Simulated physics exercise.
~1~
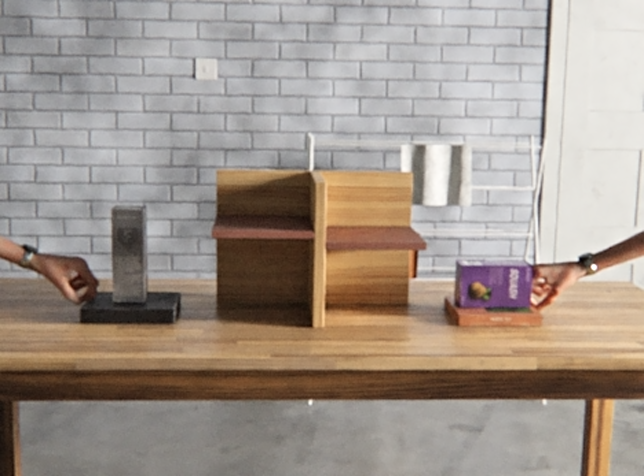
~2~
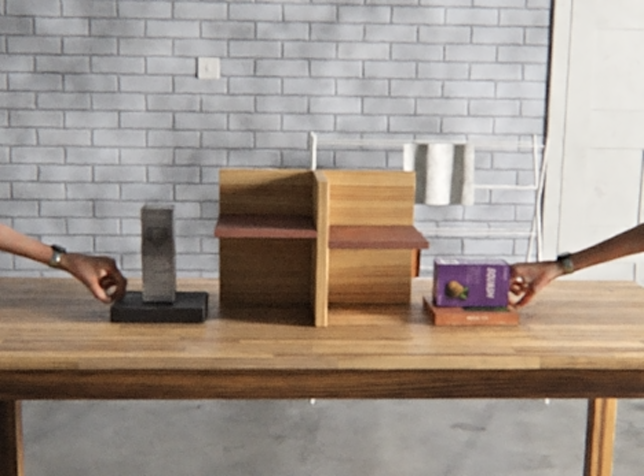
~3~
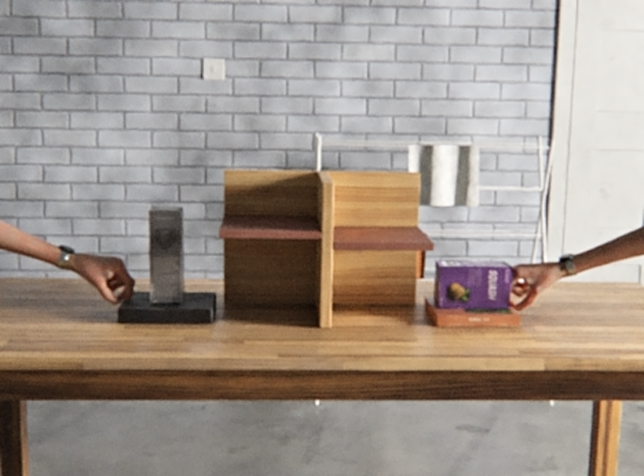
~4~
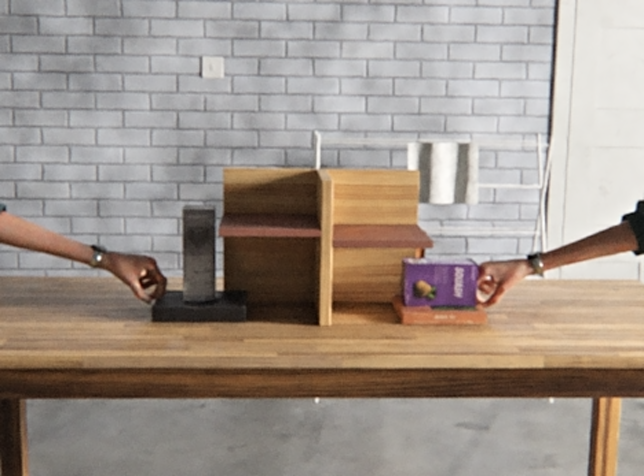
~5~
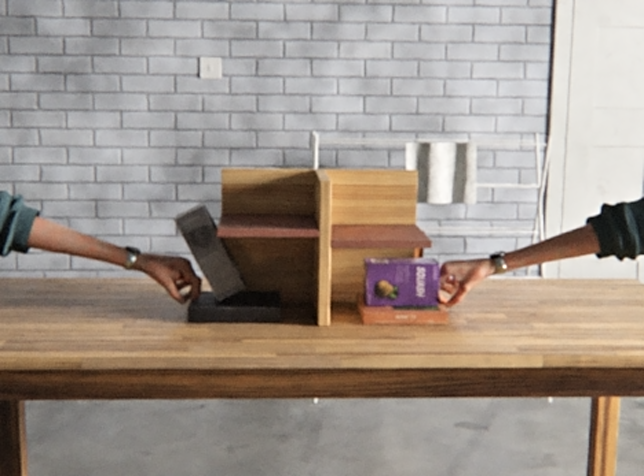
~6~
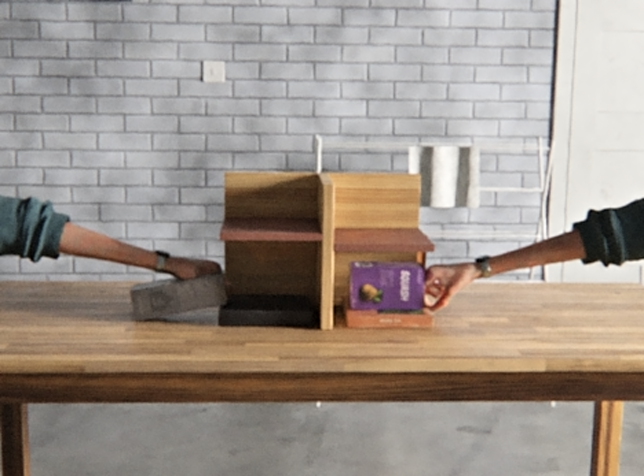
On a wooden table, two hands pushed a black tray with an upright grey block and an orange one with a purple carton under a rack's shelves; the block hit the left shelf and tipped off onto its side, while the carton slid in untouched.
